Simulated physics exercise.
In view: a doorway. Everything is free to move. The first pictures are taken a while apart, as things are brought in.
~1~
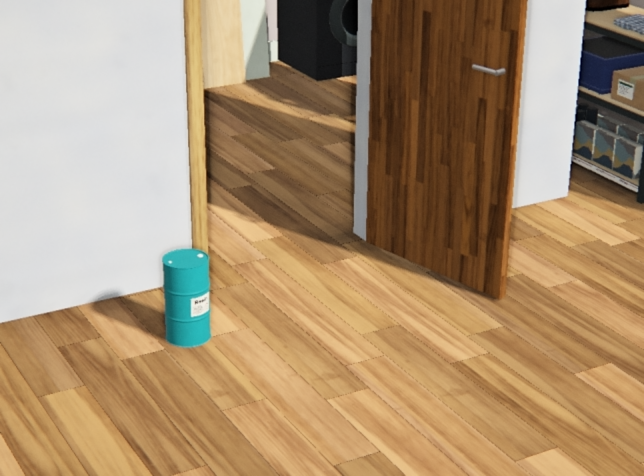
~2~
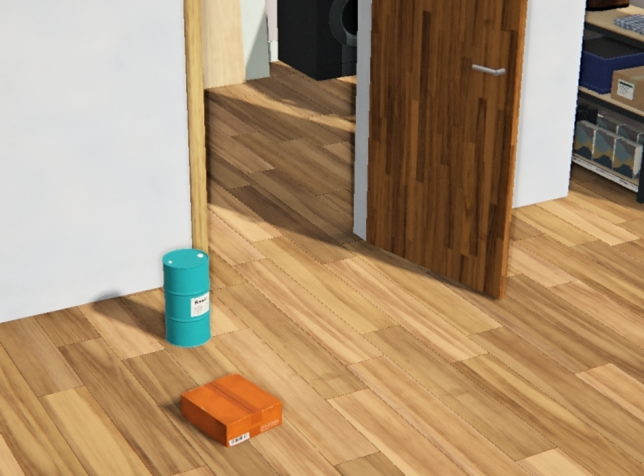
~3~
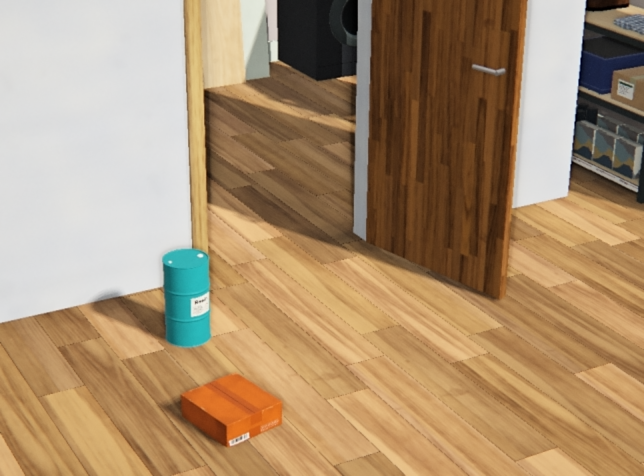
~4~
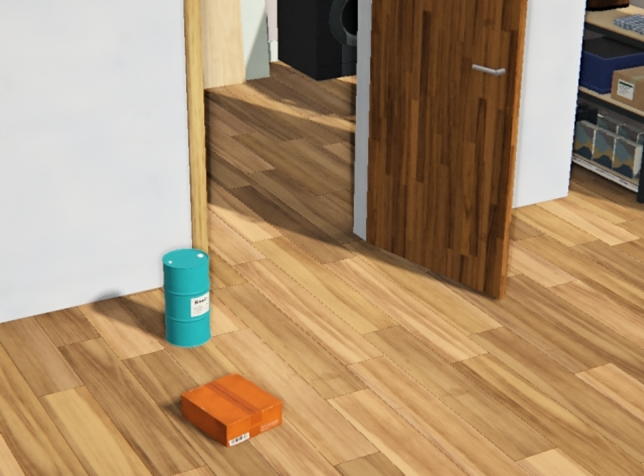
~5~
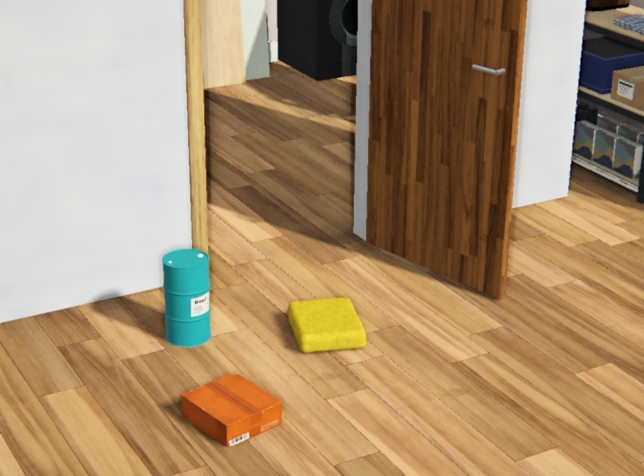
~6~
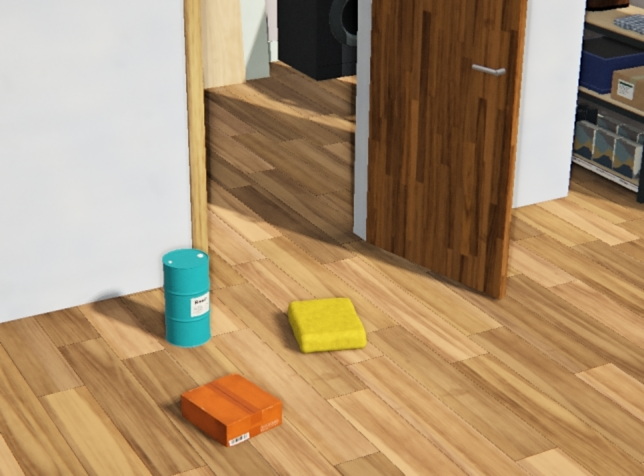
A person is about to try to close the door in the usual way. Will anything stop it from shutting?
In the end the door shuts.
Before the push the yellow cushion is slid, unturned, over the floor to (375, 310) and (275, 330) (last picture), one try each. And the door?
First try: It stops short; second try: It closes.
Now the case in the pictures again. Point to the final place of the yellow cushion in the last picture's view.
Near (281, 331).
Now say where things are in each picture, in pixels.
The first frame shows door wide open and still; turquoise canister (187, 298).
The second frame shows door wide open and still; turquoise canister (187, 298); orange parcel (232, 409).
The third frame shows door wide open and still; turquoise canister (187, 298); orange parcel (232, 409).
The fourth frame shows door wide open and still; turquoise canister (187, 298); orange parcel (232, 409).
The fifth frame shows door wide open and still; turquoise canister (187, 298); orange parcel (232, 409).
The sixth frame shows door wide open and still; yellow cushion (326, 325); turquoise canister (187, 298).
Then, 0.60 s after the last picture, door at 73°.
Then, 0.90 s after the last picture, door at 44°; yellow cushion slid a little near (295, 329).
Then, 1.10 s after the last picture, door at 24°; yellow cushion slid a little near (281, 331).
At rest, door at 0°; moved from the start, yellow cushion; the other 2 in place. Seen from the same camera at the end, yellow cushion near (281, 331).
